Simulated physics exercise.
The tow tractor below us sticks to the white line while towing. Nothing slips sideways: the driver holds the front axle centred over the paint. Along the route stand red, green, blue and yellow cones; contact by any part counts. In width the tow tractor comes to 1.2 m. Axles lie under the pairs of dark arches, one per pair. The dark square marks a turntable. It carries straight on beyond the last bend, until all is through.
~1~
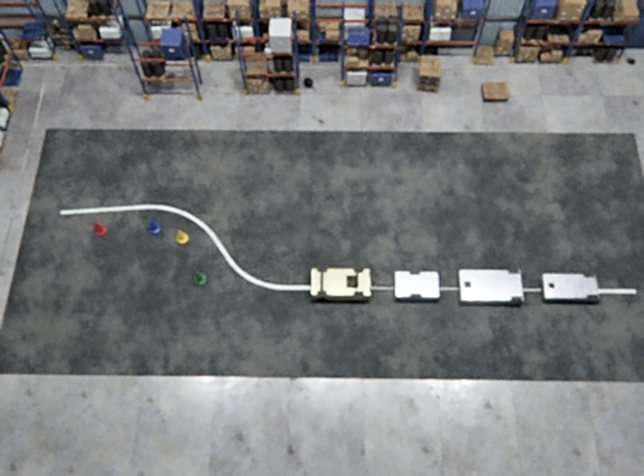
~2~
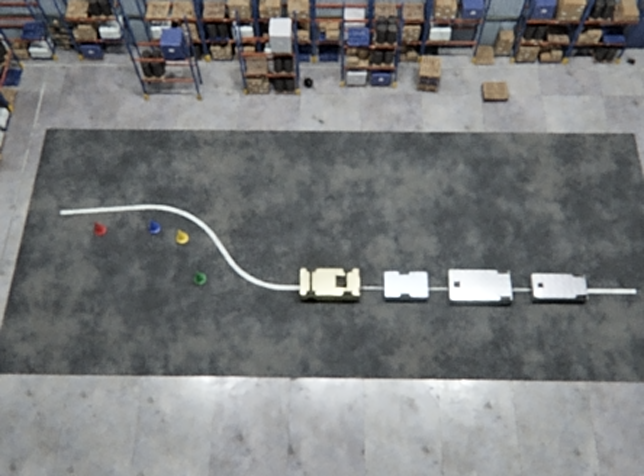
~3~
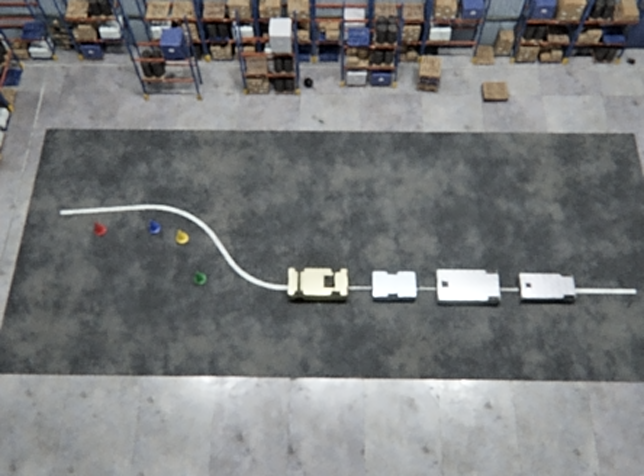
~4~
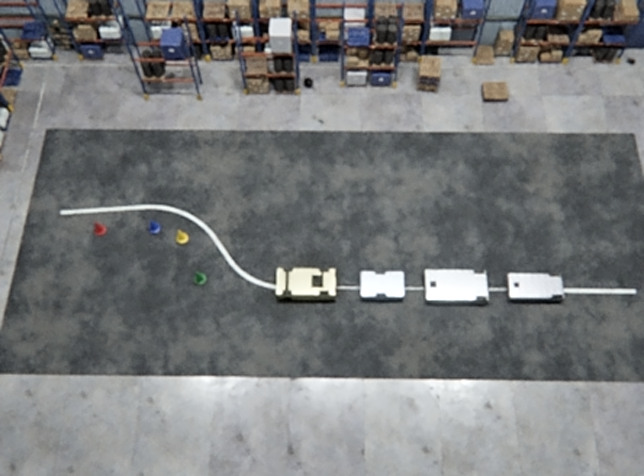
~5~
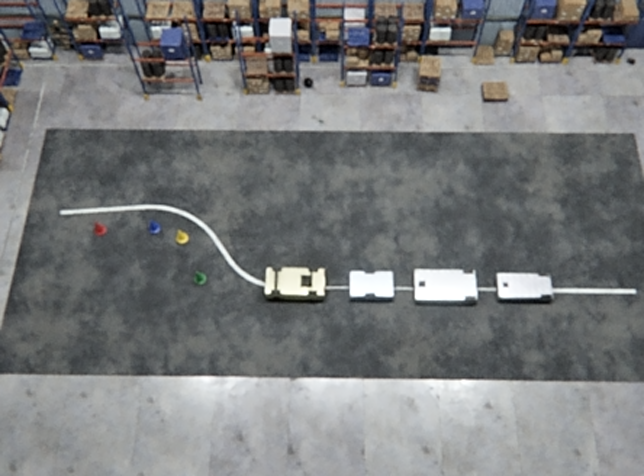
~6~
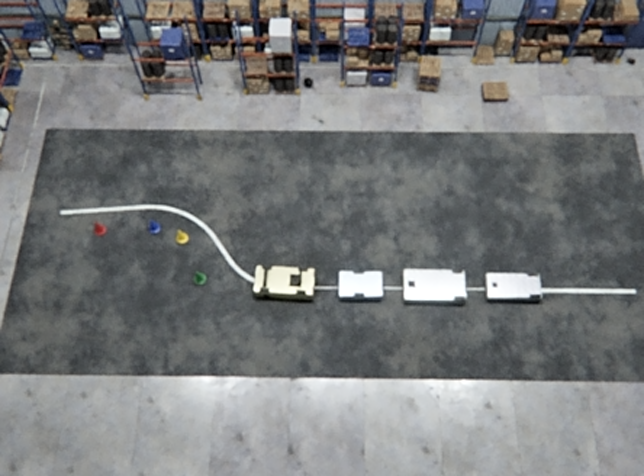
A pale yellow tow tractor pulled three white trailers slowly left along a white line on a dark floor, its front reaching the start of the bend near the green cone.
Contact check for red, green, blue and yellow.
Red contact, green clear, blue contact, yellow contact.
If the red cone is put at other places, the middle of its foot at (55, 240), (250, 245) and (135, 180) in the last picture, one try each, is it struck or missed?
First clear, second hit, third missed.
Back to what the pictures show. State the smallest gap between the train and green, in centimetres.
To spare: Green 60.
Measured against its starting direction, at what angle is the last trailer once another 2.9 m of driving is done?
The last trailer is now at about 0 degrees to its starting heading.
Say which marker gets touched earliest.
The yellow one.
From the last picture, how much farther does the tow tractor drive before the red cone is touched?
I'd reckon around 15.5 metres from the last picture.
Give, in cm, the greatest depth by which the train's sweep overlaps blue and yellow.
Estimates - blue: Some 50; yellow: Some 35.
With 2.2 m more driven, the last axle is at (487, 285) of the last picture, on the line; green has been passed with 60 cm to spare.
With 8.4 m more driven, the last axle is at (356, 283) of the last picture, on the line; the first trailer has hit yellow.
With 9.8 m more driven, the last axle is at (327, 278) of the last picture, 25 cm off the line; the first trailer has hit blue.
With 15.8 m more driven, the last axle is at (211, 233) of the last picture, 10 cm off the line; the second trailer has hit red.
With 23.8 m more driven, the last axle is at (45, 210) of the last picture, 15 cm off the line; 3 of 4 struck in all.
